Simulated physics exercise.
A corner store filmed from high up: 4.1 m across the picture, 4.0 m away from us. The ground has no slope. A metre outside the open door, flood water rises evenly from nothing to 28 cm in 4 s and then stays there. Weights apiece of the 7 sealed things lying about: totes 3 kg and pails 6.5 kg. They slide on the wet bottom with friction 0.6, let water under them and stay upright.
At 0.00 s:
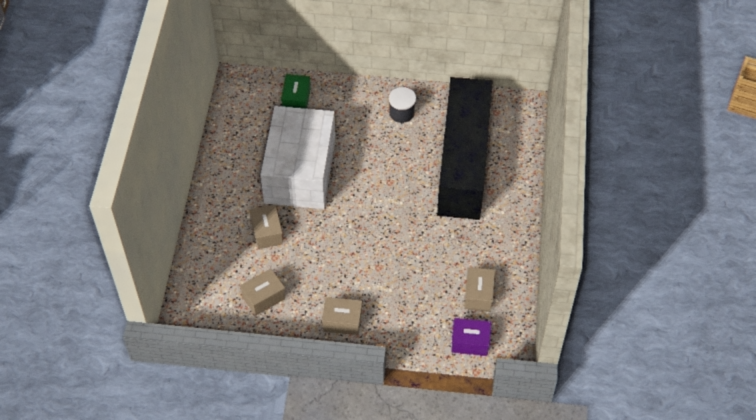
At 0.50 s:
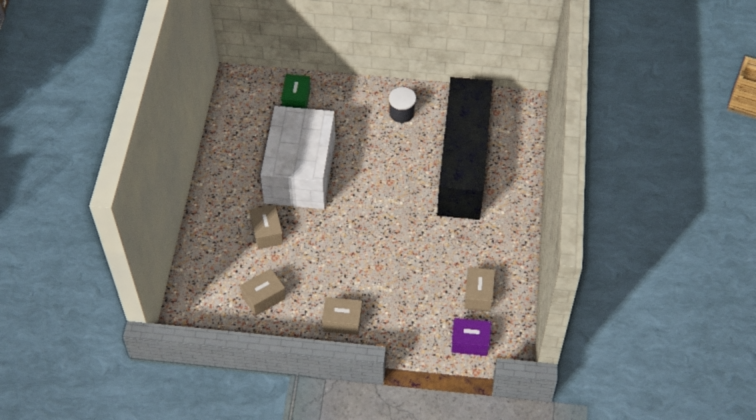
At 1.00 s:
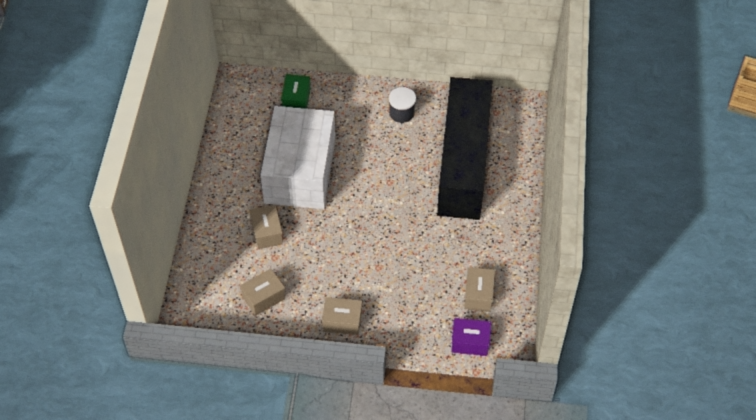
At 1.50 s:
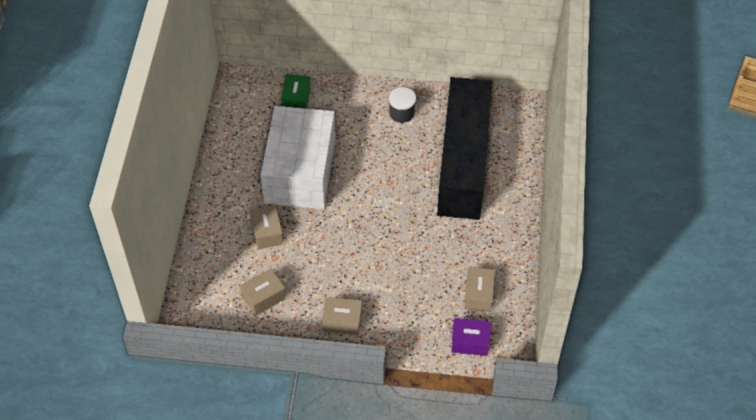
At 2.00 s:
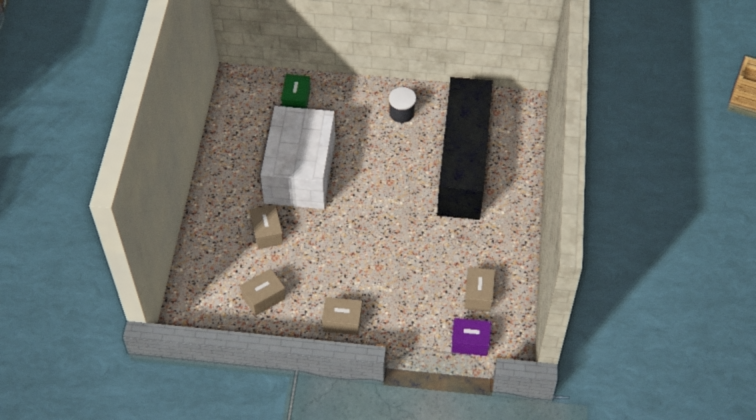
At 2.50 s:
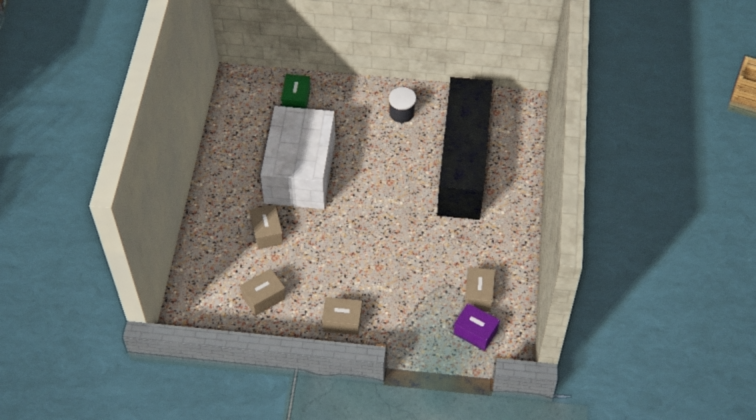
The clip opens on a high view of a roofless store with tan, green and purple totes on its speckled floor, while water spreads over the ground outside. The water covers the paving by the doorway, then slips inside over the floor, and the purple tote beside the opening shifts and turns slightly.
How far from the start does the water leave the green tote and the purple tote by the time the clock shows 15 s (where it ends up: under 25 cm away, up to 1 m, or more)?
Green tote gets carried off; purple tote travels far.
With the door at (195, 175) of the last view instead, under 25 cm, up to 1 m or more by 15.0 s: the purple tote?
Then the purple tote travels far.
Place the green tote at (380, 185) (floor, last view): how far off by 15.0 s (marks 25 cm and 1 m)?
It travels far.
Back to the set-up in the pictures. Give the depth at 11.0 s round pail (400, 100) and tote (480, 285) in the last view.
Roughly 15 and 14 cm.
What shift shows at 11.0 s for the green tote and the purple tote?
Roughly 200 and 350 cm by then.
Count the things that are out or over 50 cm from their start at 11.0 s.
By then 6.
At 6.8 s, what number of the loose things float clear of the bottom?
At that moment 3.
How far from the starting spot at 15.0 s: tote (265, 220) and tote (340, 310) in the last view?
In turn: 150 cm, 40 cm.
After 3.5 s the green tote is near (296, 88), 0.0 m from its start, aground; the purple tote is near (518, 291), 0.7 m from its start, afloat; 1 afloat.
After 6.8 s the green tote is near (279, 98), 0.3 m from its start, aground; the purple tote is near (503, 106), 3.0 m from its start, afloat; 3 afloat.
After 11.0 s the green tote is near (217, 188), 1.8 m from its start, afloat; the purple tote is near (378, 68), 3.7 m from its start, afloat; 7 afloat.
After 15.0 s the green tote is near (254, 266), 2.6 m from its start, afloat; the purple tote is near (239, 209), 3.0 m from its start, afloat; 7 afloat.
